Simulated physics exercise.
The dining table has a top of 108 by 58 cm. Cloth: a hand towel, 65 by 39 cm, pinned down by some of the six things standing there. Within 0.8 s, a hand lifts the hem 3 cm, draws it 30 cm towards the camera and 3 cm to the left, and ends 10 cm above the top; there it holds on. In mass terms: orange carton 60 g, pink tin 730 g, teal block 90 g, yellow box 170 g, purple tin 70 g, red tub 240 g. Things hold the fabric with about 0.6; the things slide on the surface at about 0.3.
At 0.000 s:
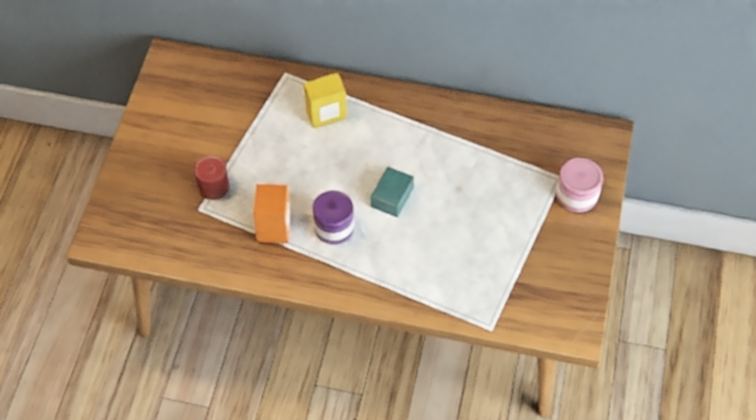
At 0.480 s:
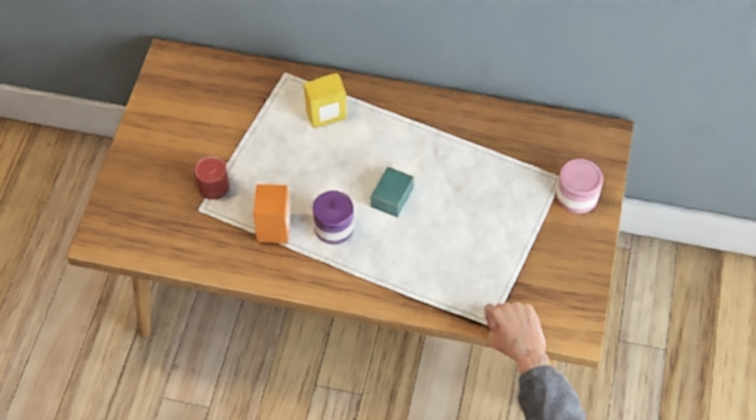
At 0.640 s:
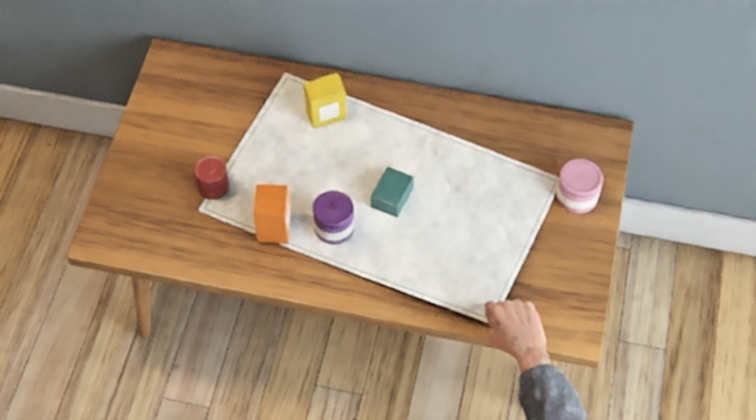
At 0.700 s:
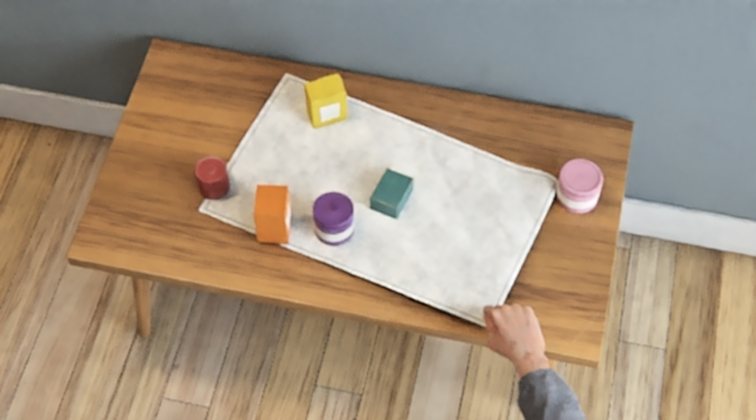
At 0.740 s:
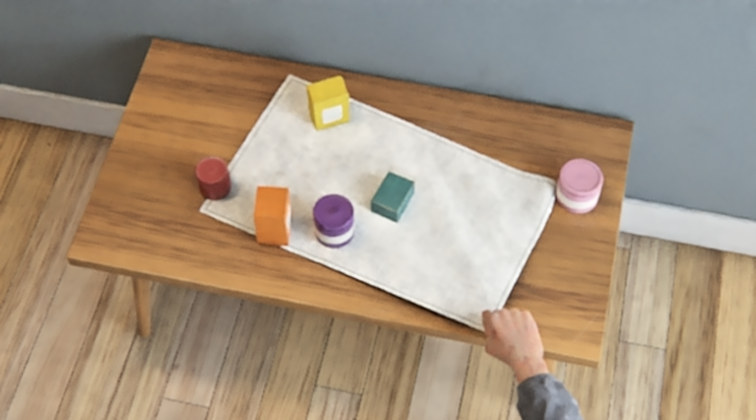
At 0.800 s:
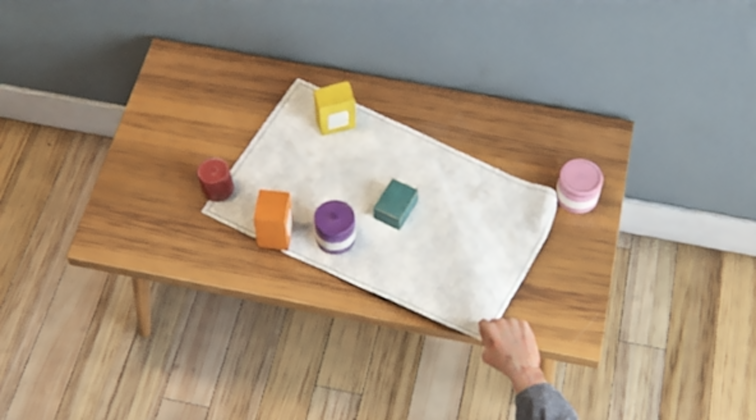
The video shows a wooden table with six small colored containers on and around a pale hand towel; a hand grips the towel's near right corner and pulls it slightly toward the camera, shifting the yellow box and teal block a little.
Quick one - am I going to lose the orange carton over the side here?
Yes - overboard.
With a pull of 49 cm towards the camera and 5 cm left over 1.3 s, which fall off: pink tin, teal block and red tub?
Result - pink tin: Still on top, teal block: Gone, red tub: Still on top.
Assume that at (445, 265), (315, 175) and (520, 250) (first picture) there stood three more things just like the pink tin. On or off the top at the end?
First leaves the top, second leaves the top, third leaves the top.
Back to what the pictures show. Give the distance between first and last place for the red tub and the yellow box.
The red tub shifts 2 cm and the yellow box shifts 30 cm.
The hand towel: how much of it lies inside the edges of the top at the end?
About 60 per cent.
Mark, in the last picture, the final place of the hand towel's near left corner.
Around pixel (239, 263).
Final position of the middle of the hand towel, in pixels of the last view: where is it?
(421, 309) or thereabouts.
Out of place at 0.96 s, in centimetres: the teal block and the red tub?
The teal block is about 10 cm off and the red tub about 2 cm.
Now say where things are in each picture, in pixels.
In the first frame, shows, orange carton (270, 199); hand towel corners (199, 210) (285, 74) (492, 331).
In the second frame, shows, hand towel corners (199, 210) (285, 73); grip (492, 327).
In the third frame, shows, hand towel corners (199, 210) (285, 73); grip (492, 325).
In the fourth frame, shows, hand towel corners (199, 211) (286, 74); grip (491, 329).
In the fifth frame, shows, purple tin (333, 211); teal block (393, 191); yellow box (328, 89); hand towel corners (200, 211) (290, 75); grip (489, 333).
In the sixth frame, shows, orange carton (272, 205); hand towel corners (202, 212) (298, 79); grip (486, 342).
After 1.0 s, 90 % of the hand towel is still over the top; orange carton 5 cm off its start, teal block 10 cm off its start, yellow box 9 cm off its start.
After 1.1 s, 80 % of the hand towel is still over the top; orange carton 9 cm off its start, yellow box 17 cm off its start, teal block 17 cm off its start.
After 1.3 s, 65 % of the hand towel is still over the top; orange carton 14 cm off its start at (289, 257), yellow box 25 cm off its start at (396, 165), teal block 24 cm off its start at (419, 289).
After 1.4 s, 60 % of the hand towel is still over the top; orange carton 17 cm off its start, yellow box 28 cm off its start, teal block 28 cm off its start.
After 3.0 s, 60 % of the hand towel is still over the top; orange carton over the edge, purple tin over the edge, yellow box 29 cm off its start at (402, 183), teal block 28 cm off its start at (428, 307).
